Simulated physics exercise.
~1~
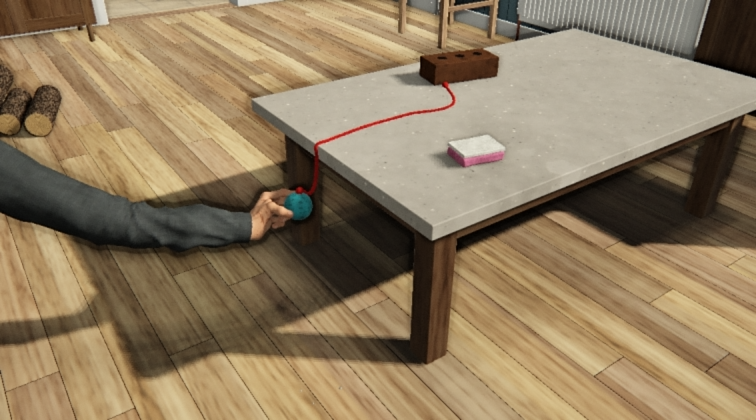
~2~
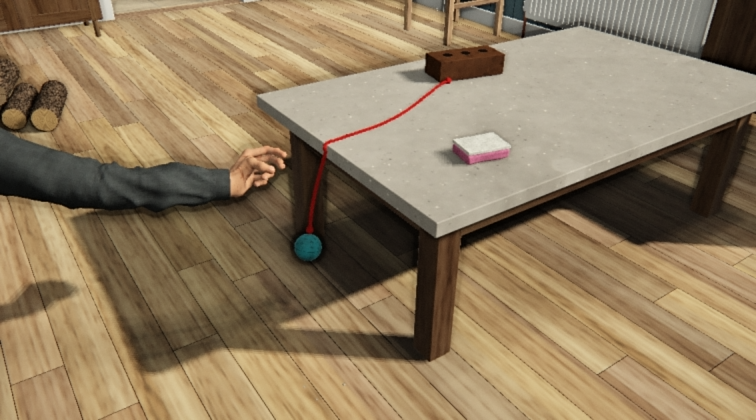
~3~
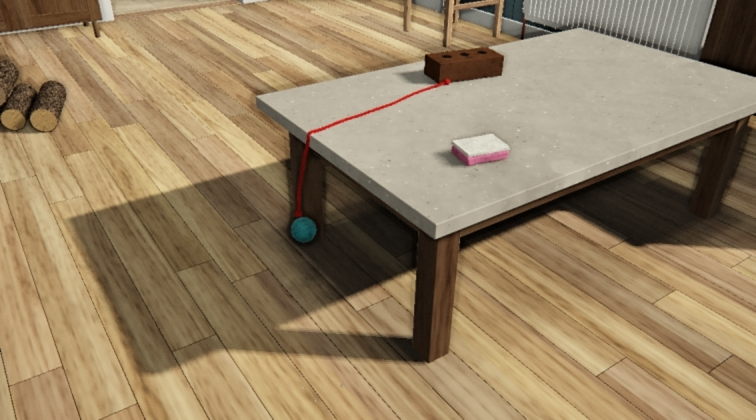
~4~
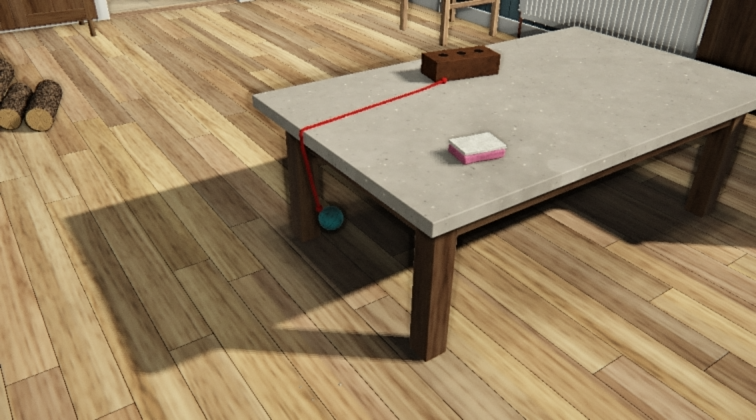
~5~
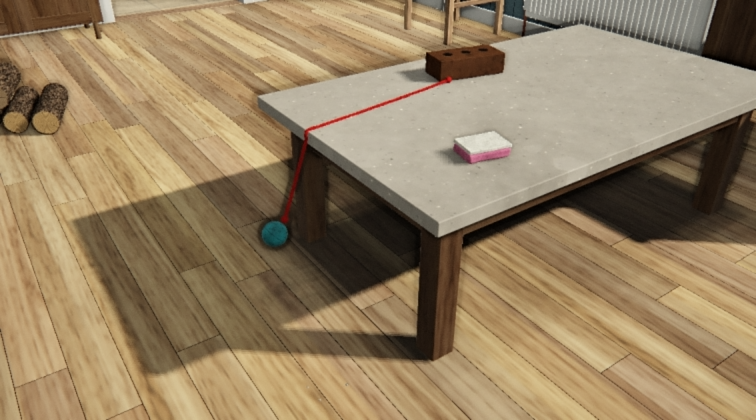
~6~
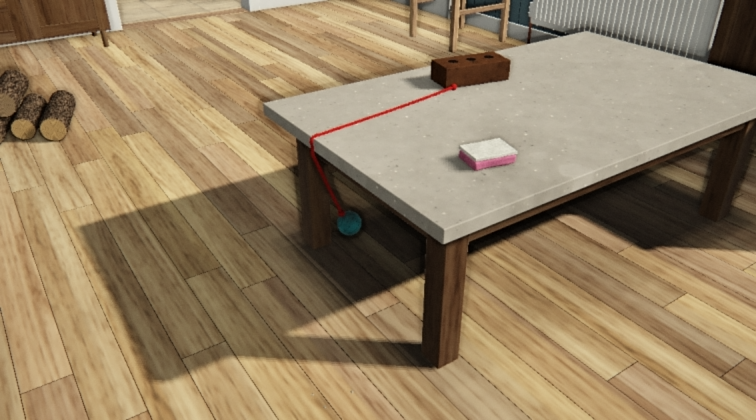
A turquoise ball tied to a brick is released and swings beneath the table edge.
